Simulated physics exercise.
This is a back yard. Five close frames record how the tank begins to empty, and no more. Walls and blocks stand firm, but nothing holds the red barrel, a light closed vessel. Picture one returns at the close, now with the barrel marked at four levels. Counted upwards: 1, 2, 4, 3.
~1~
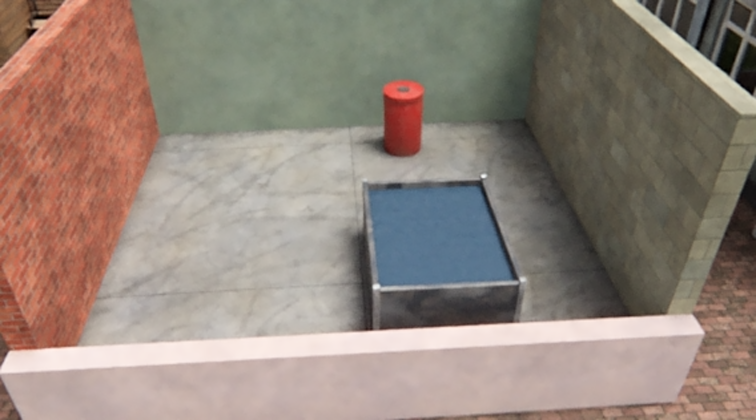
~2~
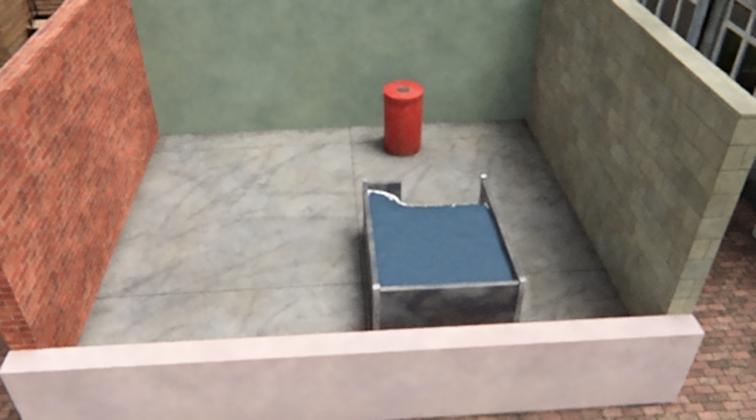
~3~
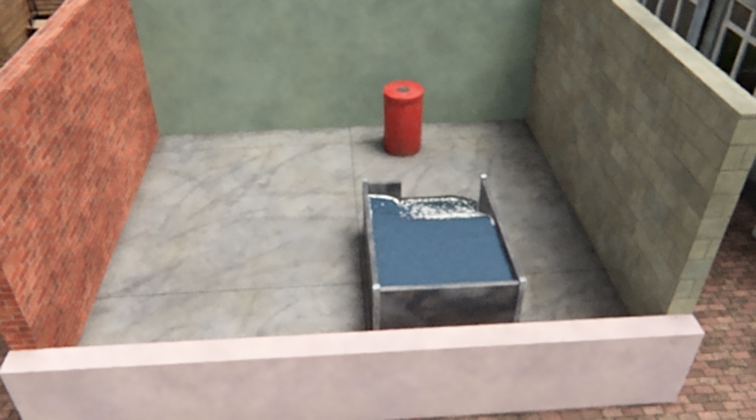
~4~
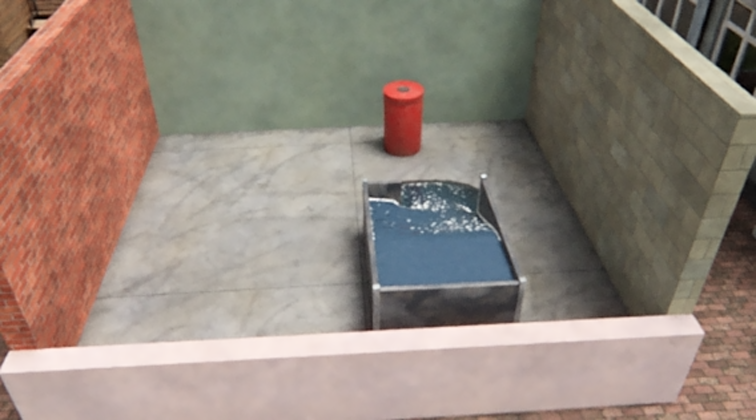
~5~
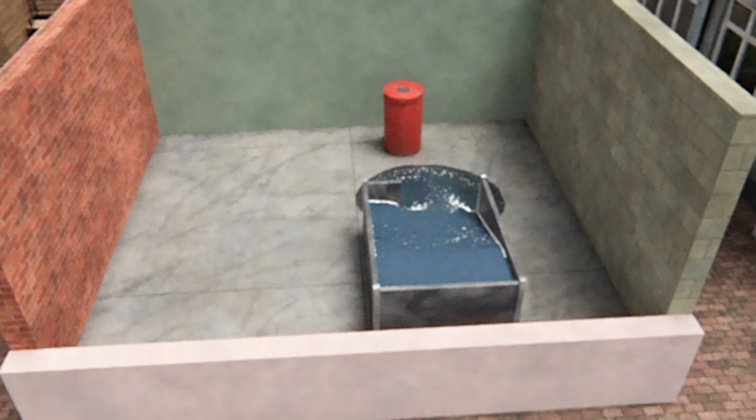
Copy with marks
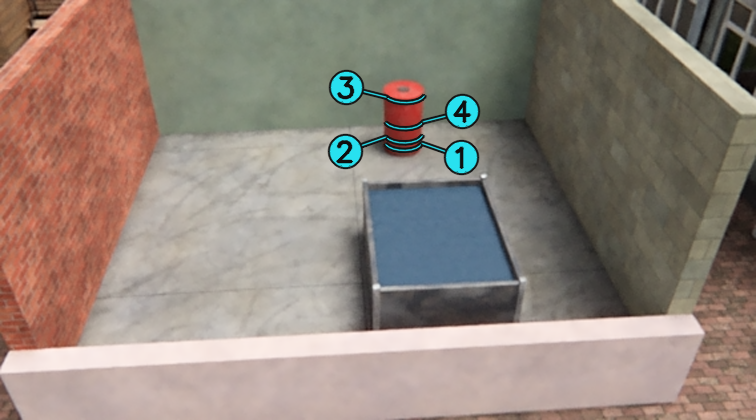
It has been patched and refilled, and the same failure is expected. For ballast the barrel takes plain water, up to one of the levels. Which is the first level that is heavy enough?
Use level 4.
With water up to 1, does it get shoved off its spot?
Yes, it does.
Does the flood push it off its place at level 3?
No, not at all.
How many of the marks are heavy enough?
Two of them.
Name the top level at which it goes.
2.
On the marked copy, 1 at (405, 150); 2 at (405, 142); 3 at (406, 102); 4 at (405, 128); from the bottom up 1, 2, 4, 3.
For level 1, it is pushed about 3 times its own width away.
For level 2, it is pushed about its own width away.
For level 3, it does not move.
For level 4, it does not move.
